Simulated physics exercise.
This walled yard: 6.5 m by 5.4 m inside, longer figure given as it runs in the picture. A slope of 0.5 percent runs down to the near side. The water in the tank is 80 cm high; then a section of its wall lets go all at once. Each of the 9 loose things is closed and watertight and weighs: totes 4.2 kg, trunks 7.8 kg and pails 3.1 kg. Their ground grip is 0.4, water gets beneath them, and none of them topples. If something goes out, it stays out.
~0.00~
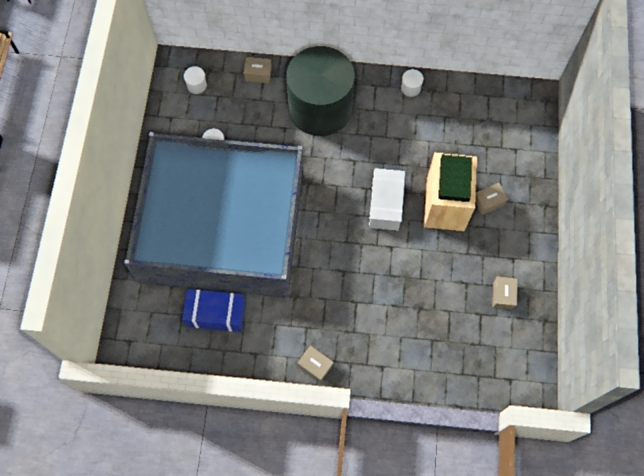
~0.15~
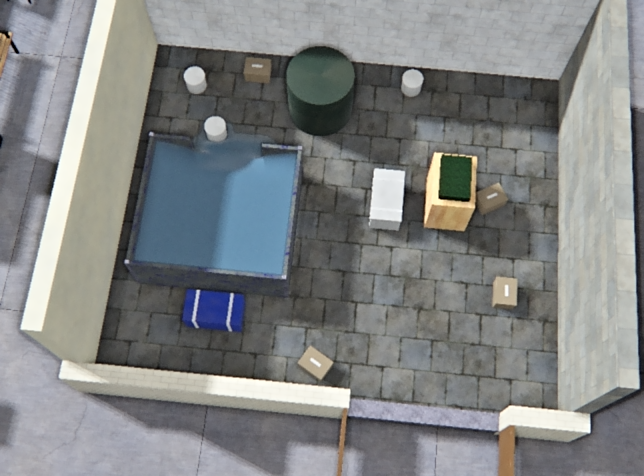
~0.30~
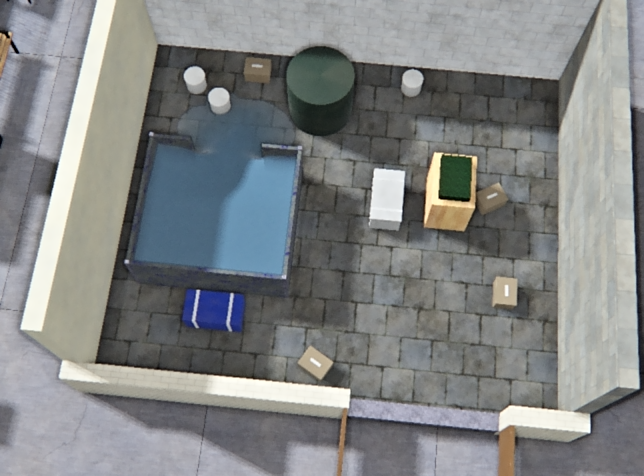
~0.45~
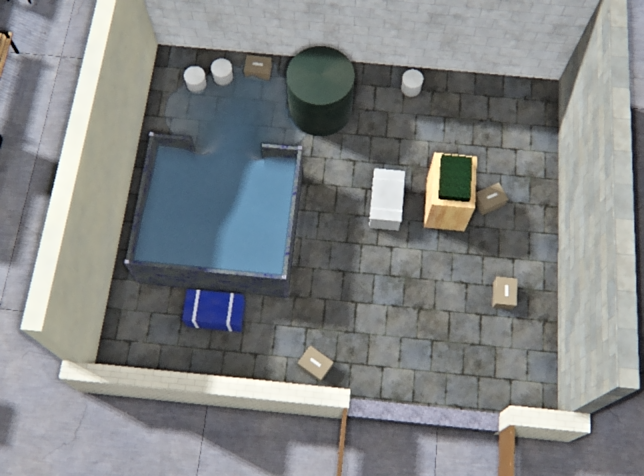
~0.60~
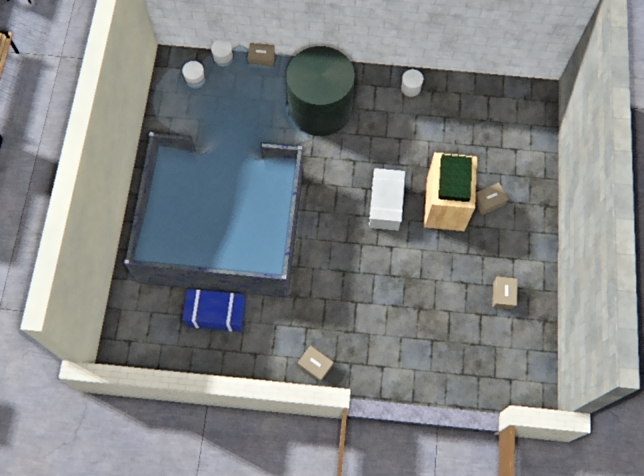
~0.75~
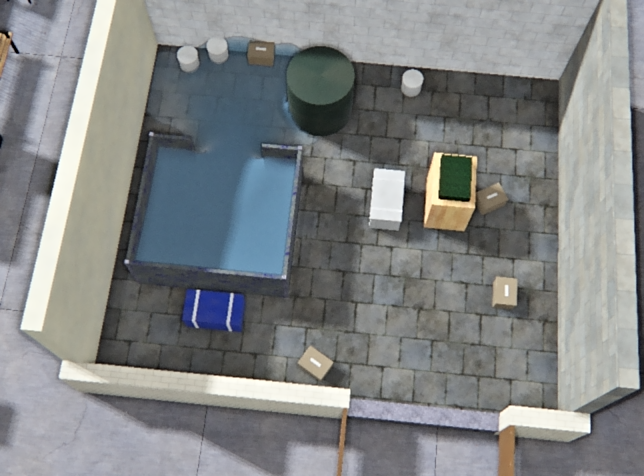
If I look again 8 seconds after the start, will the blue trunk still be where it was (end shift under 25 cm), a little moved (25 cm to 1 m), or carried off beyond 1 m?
You'll find it still in place.
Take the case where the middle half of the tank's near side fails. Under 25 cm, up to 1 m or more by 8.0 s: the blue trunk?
Note: Blue trunk displaced a long way.
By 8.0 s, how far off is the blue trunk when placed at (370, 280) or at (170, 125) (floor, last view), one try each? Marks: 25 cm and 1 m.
From the first spot it goes a long way, and from the second it drifts partway.
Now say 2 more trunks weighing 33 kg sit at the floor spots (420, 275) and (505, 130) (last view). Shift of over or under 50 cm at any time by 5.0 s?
First not far enough, second far enough.
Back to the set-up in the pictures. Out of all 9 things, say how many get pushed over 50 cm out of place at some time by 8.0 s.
The total is 8.
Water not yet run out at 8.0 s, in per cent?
96 % or so.
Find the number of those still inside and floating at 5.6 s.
5.
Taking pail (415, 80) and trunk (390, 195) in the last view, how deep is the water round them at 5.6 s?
Depth approx. 3 cm / 4 cm.
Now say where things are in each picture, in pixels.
In the first picture, the blue trunk at (213, 307), on the bottom; water covers 4.1 m2; 0 of 9 have shifted.
In the second picture, the blue trunk at (213, 307) rests on the ground; water covers 4.7 m2; 1 of 9 have shifted.
In the third picture, the blue trunk at (213, 307), on the bottom; water covers 5.7 m2; 1 of 9 have shifted.
In the fourth picture, the blue trunk at (213, 307), on the bottom; 6.7 m2 under water; 1 of 9 have shifted.
In the fifth picture, the blue trunk at (213, 307), on the bottom; water covers 7.7 m2; 3 of 9 have shifted.
In the sixth picture, the blue trunk at (213, 307) rests on the ground; water covers 8.2 m2; 3 of 9 have shifted.
After 1.6 s the blue trunk is near (213, 307), 0.0 m from its start, aground; 0 of 9 are out; 3 afloat.
After 3.6 s the blue trunk is near (213, 307), 0.0 m from its start, aground; 0 of 9 are out; 4 afloat.
After 5.6 s the blue trunk is near (214, 298), 0.1 m from its start, afloat; 0 of 9 are out; 5 afloat.
After 8.0 s the blue trunk is near (215, 297), 0.1 m from its start, afloat; 1 of 9 are out; 8 afloat.
